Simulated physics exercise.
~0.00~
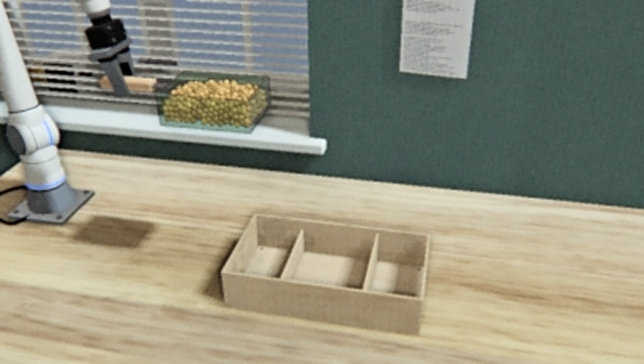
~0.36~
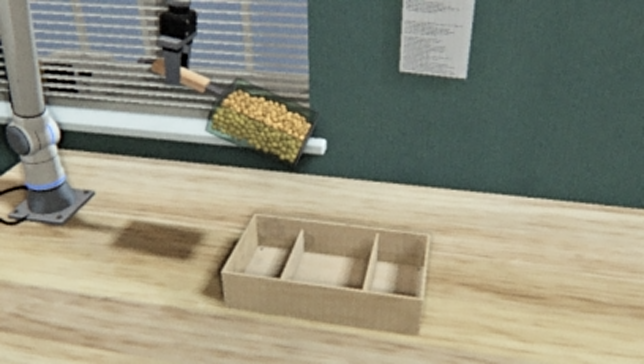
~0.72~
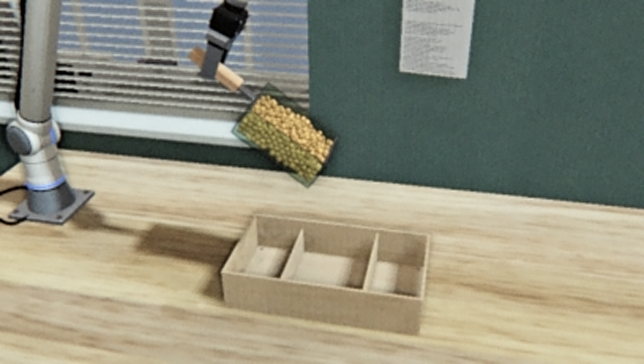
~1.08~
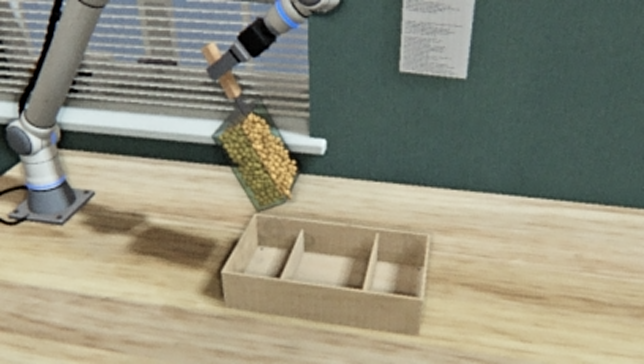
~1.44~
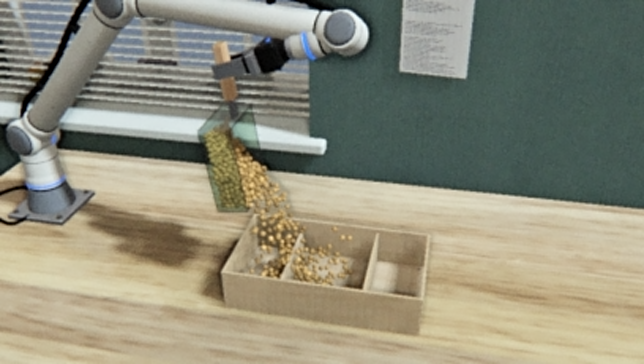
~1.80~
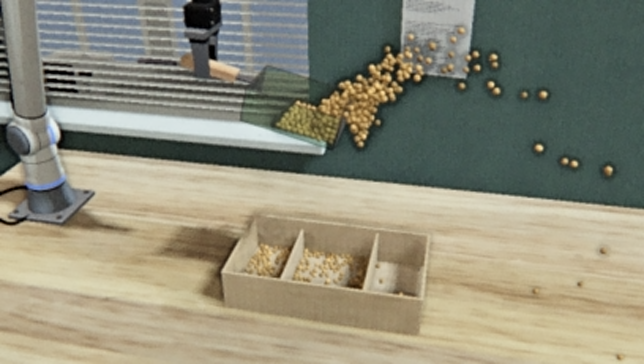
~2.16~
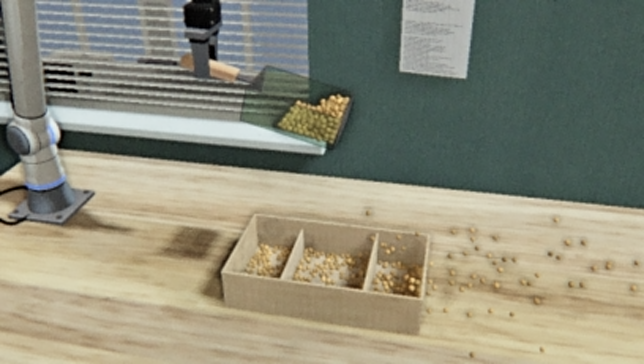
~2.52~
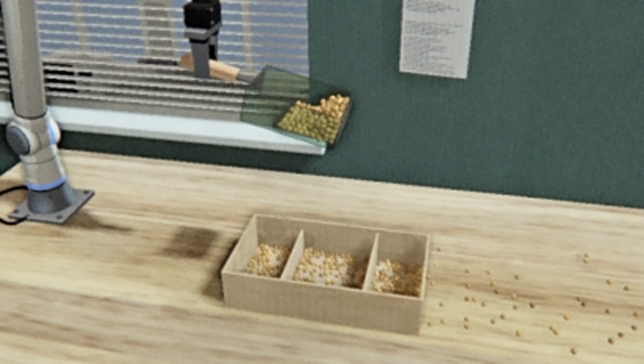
At a wooden table, a robot arm tips chickpeas into a divided box, spilling some.
